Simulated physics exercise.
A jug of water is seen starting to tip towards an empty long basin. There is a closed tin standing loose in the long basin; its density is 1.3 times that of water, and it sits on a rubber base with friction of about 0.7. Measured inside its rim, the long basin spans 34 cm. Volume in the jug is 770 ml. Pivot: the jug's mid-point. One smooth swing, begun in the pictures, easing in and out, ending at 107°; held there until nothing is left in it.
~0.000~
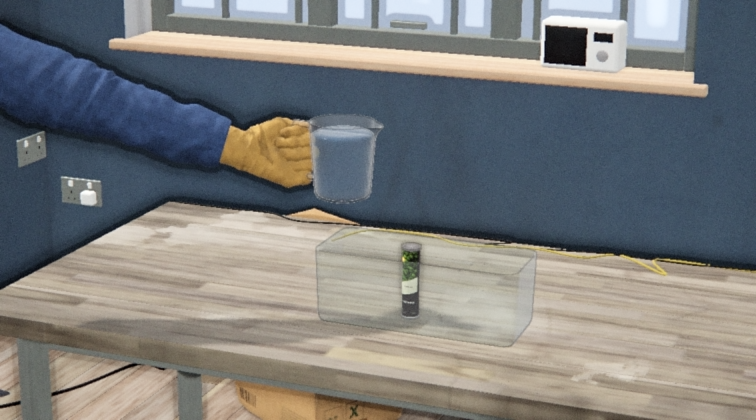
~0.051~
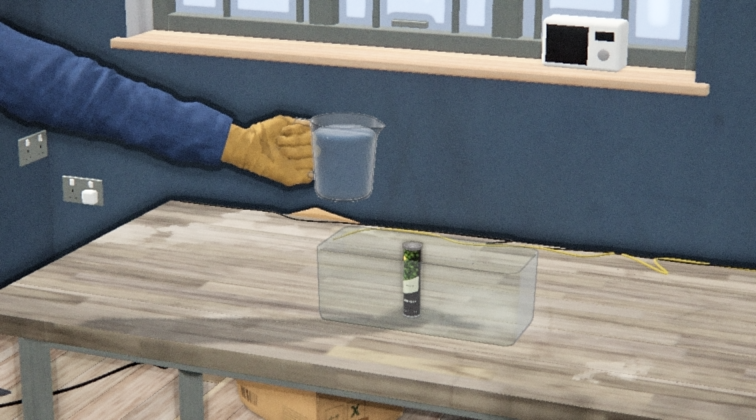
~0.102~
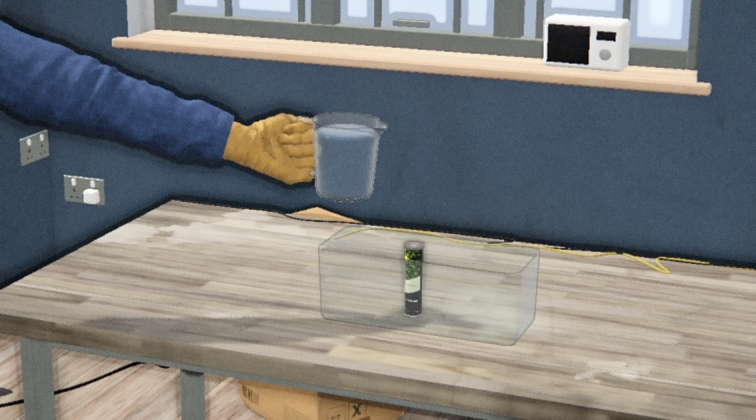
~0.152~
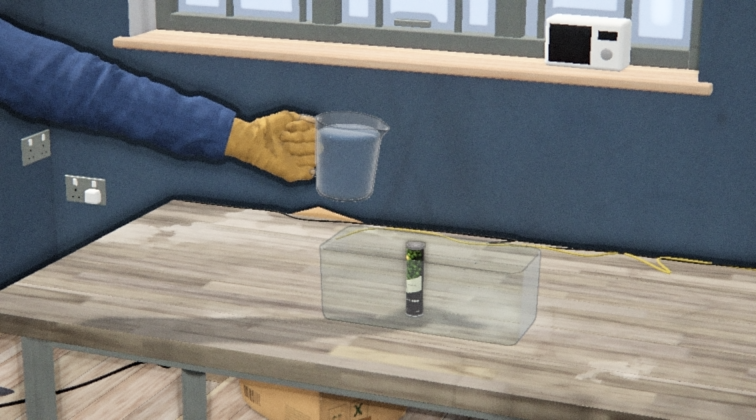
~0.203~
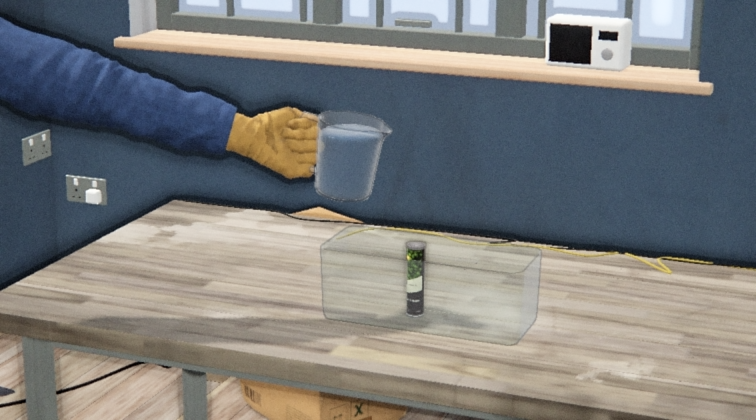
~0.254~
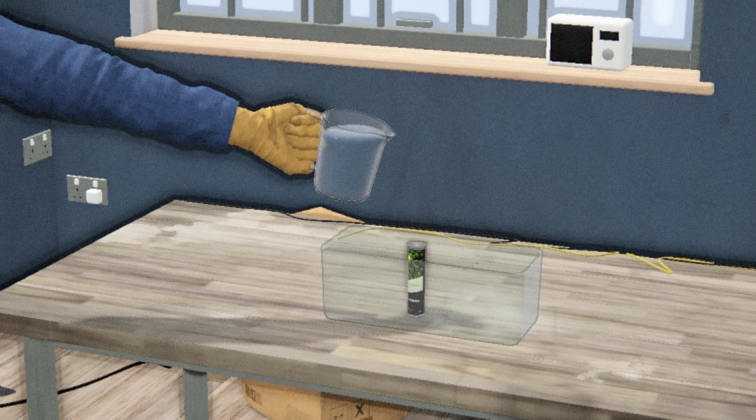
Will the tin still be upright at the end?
Looks to me like it can't hold out.
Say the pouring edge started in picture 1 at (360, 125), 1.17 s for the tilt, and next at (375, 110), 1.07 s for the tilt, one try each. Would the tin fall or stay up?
The tin overturns the first time and overturns the second time.
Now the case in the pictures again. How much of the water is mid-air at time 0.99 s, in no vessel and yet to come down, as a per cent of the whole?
Estimate: About 20 in a hundred.
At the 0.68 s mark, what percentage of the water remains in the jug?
About 78 percent.
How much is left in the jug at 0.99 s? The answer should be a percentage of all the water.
Remaining share: Approx. 24 %.
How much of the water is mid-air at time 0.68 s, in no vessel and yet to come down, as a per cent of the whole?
About 16 per cent.
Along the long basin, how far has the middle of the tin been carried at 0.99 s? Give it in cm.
Centre to centre, close to 0 cm.
After 0.68 s the tilt is 67° and 78 per cent is still to pour; the tin stands where it began.
After 0.99 s the tilt is 101° and 24 per cent is still to pour; the tin stands where it began.
After 1.32 s the tilt is 107° and 1 per cent is still to pour; the tin leans 27°.
After 1.67 s the tilt is 107° and 0 per cent is still to pour; the tin lies on its side.
In the end the tin lies on its side.
